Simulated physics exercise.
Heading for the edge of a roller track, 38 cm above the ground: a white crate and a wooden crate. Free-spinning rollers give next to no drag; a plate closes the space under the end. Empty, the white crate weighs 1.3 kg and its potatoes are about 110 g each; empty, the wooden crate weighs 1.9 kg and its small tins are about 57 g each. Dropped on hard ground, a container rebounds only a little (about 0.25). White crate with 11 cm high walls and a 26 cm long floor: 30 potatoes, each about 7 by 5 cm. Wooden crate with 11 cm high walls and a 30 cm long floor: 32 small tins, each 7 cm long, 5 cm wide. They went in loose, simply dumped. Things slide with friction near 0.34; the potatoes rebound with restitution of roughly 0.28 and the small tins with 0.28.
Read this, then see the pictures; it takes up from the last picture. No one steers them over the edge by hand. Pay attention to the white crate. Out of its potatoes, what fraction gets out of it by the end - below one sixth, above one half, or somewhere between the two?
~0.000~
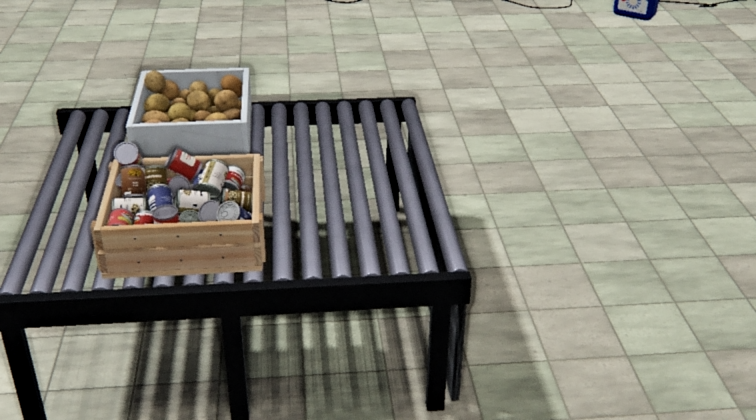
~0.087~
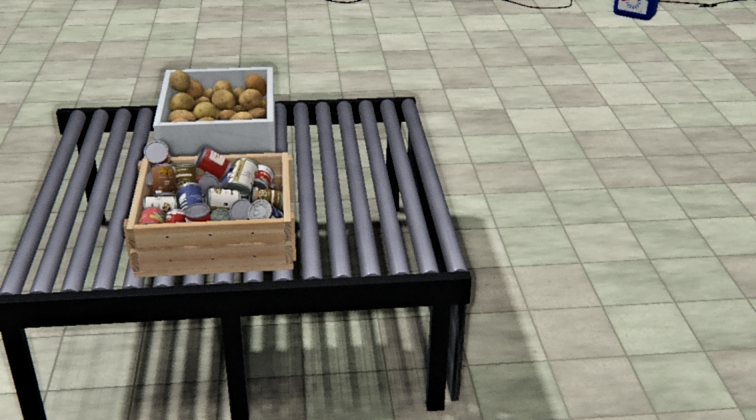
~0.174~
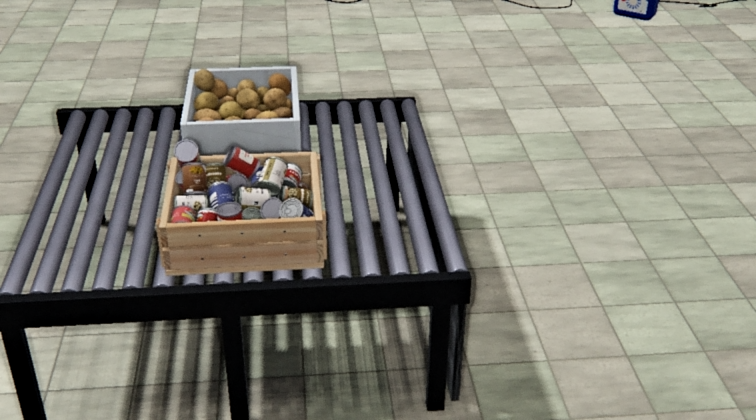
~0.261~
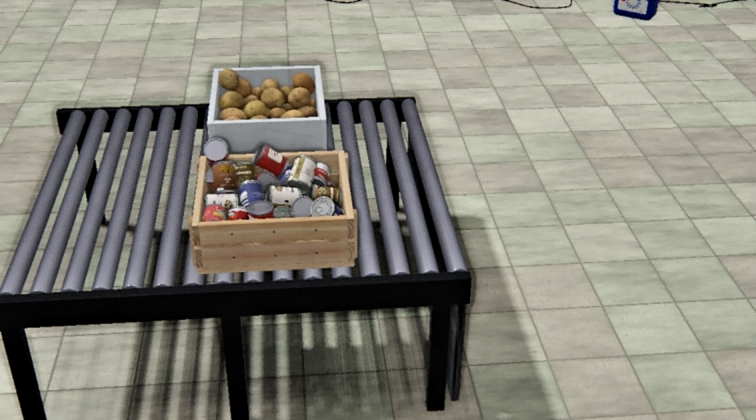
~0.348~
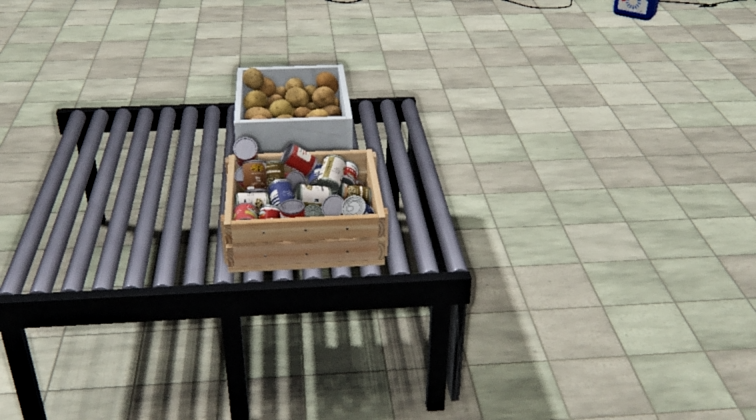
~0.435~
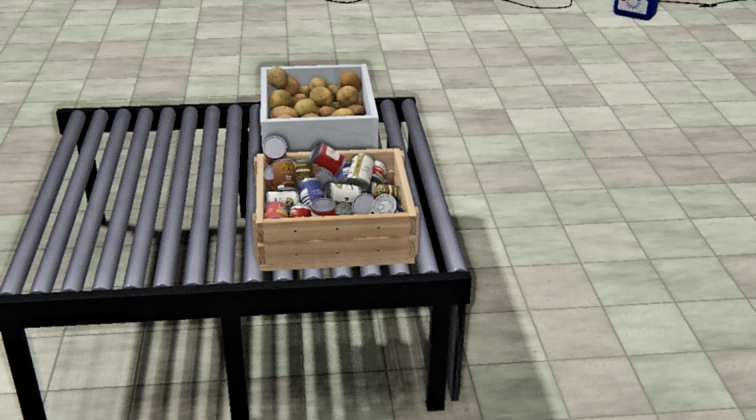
It loses more than one half of the load.
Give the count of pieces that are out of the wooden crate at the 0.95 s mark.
Estimate for the wooden crate by then: Some 0 out.
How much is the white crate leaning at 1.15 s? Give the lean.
Its lean is roughly 60°.
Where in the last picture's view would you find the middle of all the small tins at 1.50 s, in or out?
Near (562, 306).
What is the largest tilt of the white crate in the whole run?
At most 95°.
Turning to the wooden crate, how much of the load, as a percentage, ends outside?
The wooden crate comes in at 20 in a hundred.
After 0.58 s, the overhang begins.
After 0.95 s, the white crate leans 10° with 0 of 30 out and the wooden crate leans 10° with 0 of 32 out.
After 1.15 s, the white crate leans 58° with 0 of 30 out and the wooden crate leans 54° with 2 of 32 out.
After 1.50 s, the white crate has gone over with 10 of 30 out and the wooden crate leans 36° with 8 of 32 out.
Final count (at 1.93 s), the white crate has gone over with 20 of 30 out and the wooden crate is level with 8 of 32 out. Asked share, 20 of 30, 67 per cent.
